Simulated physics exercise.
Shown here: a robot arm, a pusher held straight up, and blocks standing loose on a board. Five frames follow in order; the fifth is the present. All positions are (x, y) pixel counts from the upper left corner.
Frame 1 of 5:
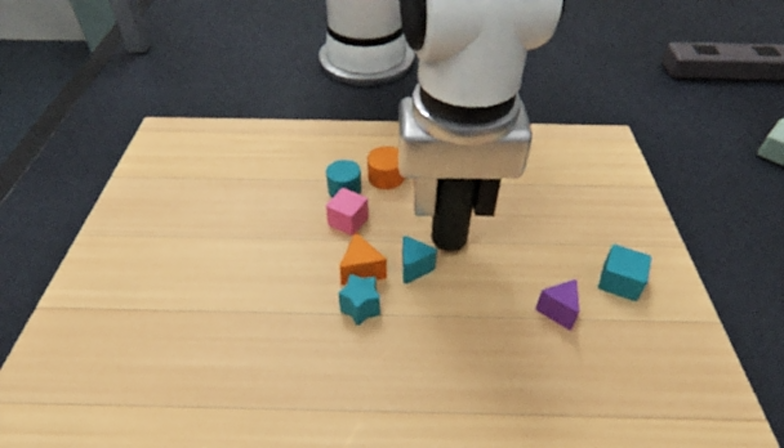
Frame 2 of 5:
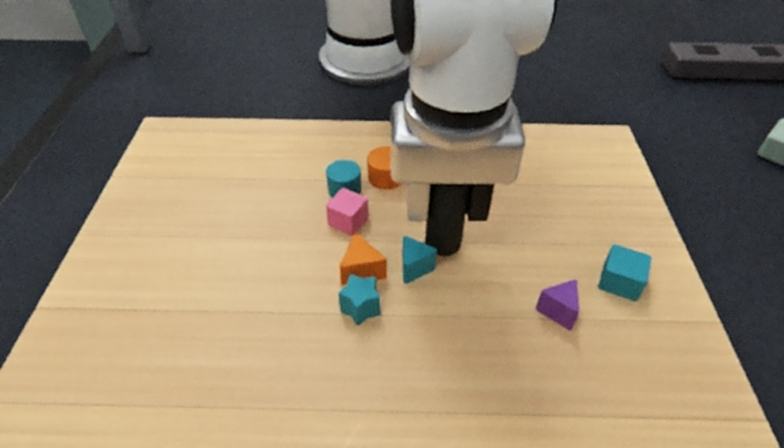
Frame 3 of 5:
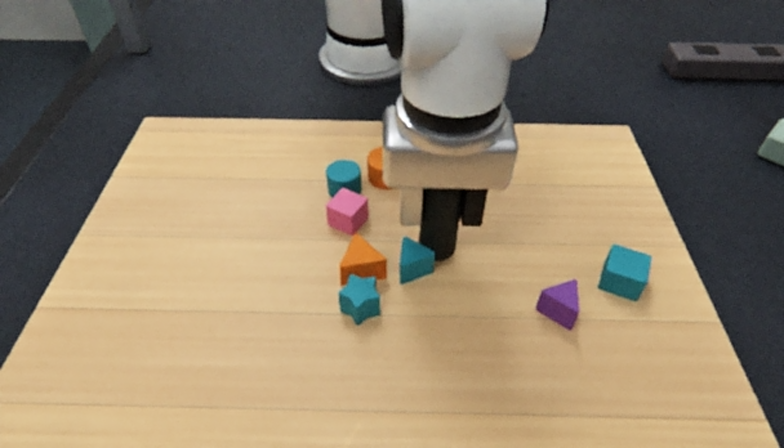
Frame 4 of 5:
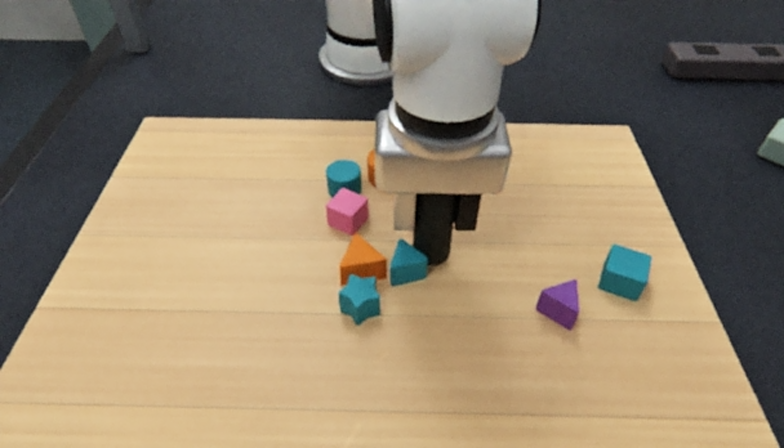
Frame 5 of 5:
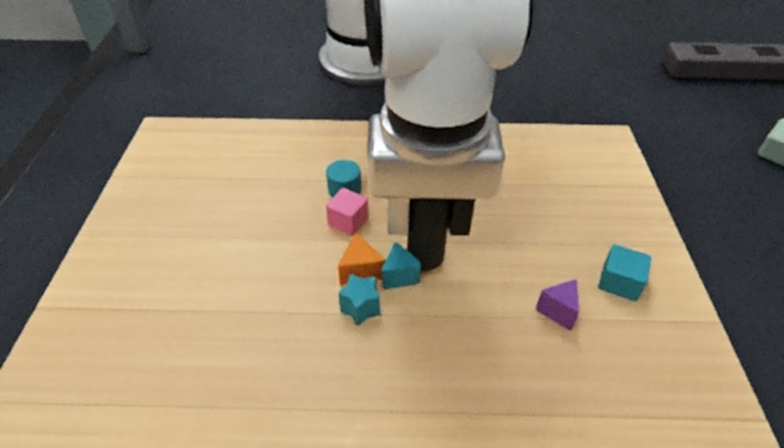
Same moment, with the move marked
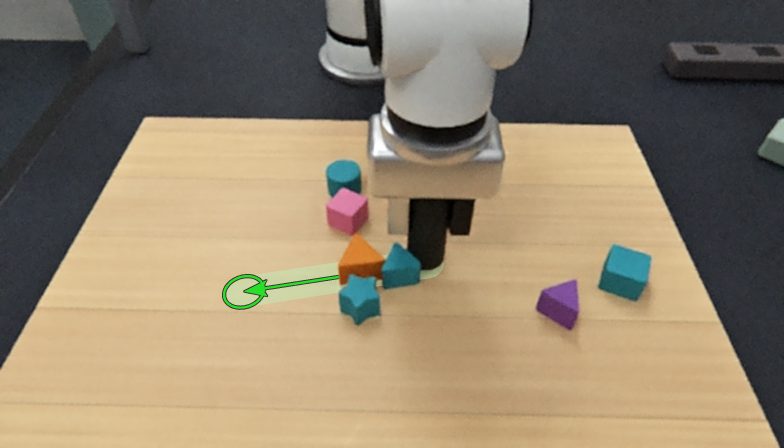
On a wooden board scattered with colourful blocks, a robot arm moves its upright black pusher slightly left and toward the viewer, meets the turquoise triangle, and nudges it a short way toward the orange triangle and turquoise star.
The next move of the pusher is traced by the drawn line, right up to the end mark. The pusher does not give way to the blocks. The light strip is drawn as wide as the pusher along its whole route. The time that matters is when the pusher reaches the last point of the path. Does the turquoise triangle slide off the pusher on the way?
Going by the path, yes.
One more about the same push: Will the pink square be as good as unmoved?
Yes, that is what happens.
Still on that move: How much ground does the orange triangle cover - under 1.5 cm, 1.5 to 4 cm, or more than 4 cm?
Net shift: Above 4 cm.
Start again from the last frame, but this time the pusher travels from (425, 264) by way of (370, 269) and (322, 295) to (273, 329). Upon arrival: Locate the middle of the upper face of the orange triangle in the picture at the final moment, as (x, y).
It sits at (229, 323).
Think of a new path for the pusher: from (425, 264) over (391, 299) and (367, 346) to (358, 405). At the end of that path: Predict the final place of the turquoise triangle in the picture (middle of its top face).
Its top face will be centred at roughly (345, 289).
Path on the board, straight from (425, 264) to (244, 292).
The first path, step by step. One third of the way, pusher at (366, 265); orange triangle at (330, 259), turned 45° clockwise; turquoise star-shaped block at (340, 304); turquoise triangle at (362, 279), turned 50° anticlockwise.
Two thirds of the way, pusher at (304, 275); orange triangle at (268, 274); turquoise star-shaped block at (339, 306); turquoise triangle at (360, 281), turned 60° anticlockwise.
At the end, pusher at (242, 284); pink square in place; orange triangle at (203, 288); turquoise star-shaped block at (339, 306); turquoise triangle at (360, 281), turned 60° anticlockwise.
